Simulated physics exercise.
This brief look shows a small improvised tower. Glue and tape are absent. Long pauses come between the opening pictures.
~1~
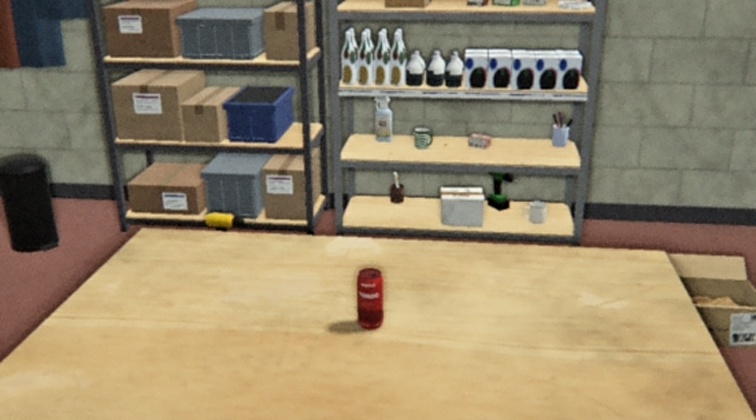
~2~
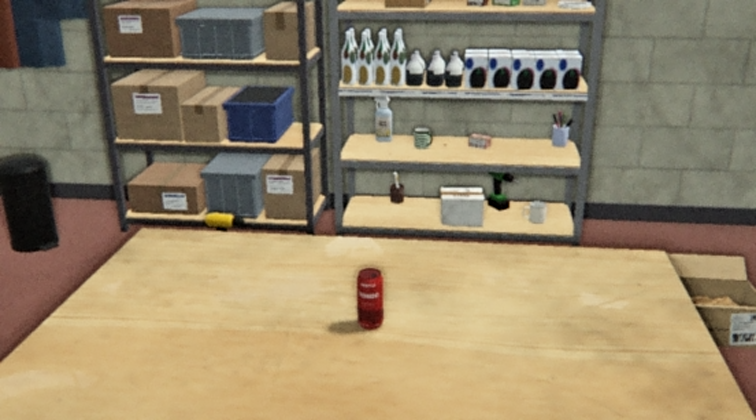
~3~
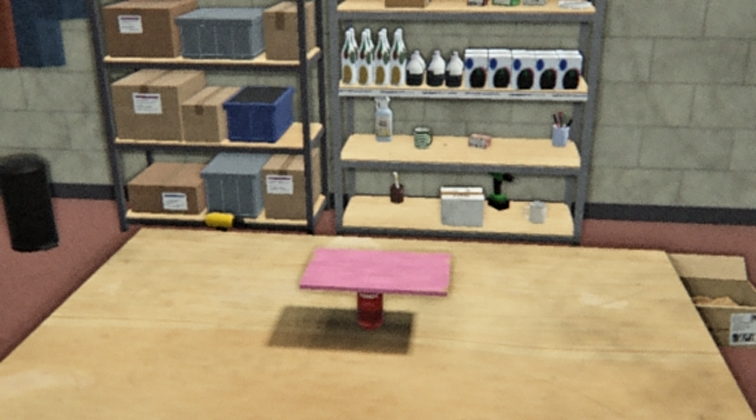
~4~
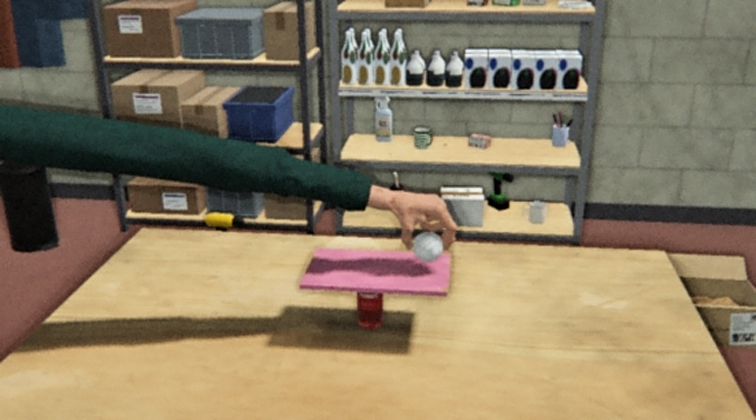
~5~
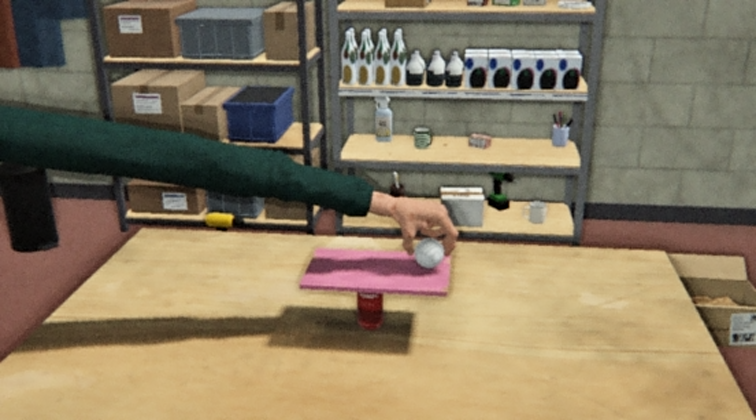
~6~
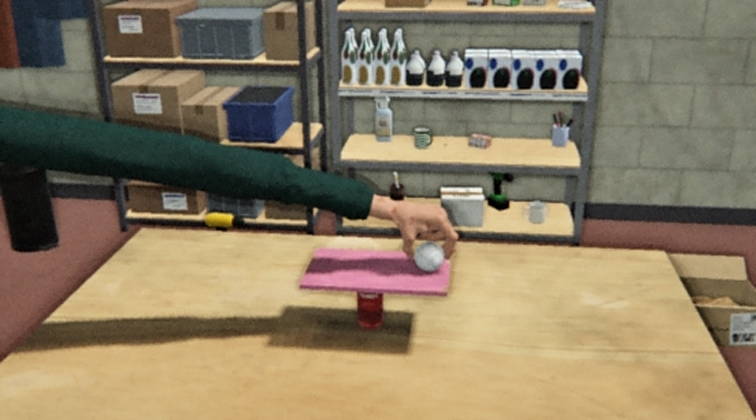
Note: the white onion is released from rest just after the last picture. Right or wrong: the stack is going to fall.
Right, it falls.
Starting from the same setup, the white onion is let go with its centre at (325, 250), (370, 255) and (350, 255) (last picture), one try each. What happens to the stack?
Stands firm, stands firm, stands firm.
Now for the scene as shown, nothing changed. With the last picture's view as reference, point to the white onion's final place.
End spot: Near (443, 315).
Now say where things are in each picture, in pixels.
The last thing is not in view yet, in the first picture.
The last thing is not in view yet, in the second picture.
The last thing is not in view yet; pink board (378, 271), in the third picture.
On its way; white onion (428, 247); pink board (378, 271), in the fourth picture.
On its way; white onion (429, 253); pink board (378, 271), in the fifth picture.
Set down, still held; white onion (429, 256); pink board (378, 271), in the sixth picture.
Then, 0.40 s past the last view, white onion now fallen; pink board rocked 60° from its first pose.
Then, 0.60 s past the last view, pink board rocked 61° from its first pose; red can rocked 5° from its first pose.
Then, 0.90 s past the last view, pink board and red can now fallen.
Then, 1.00 s past the last view, red can on its side.
Finally, fallen, pink board, white onion and red can. Final places as the last picture's camera would see them, white onion near (444, 315). The stack loses its balance.
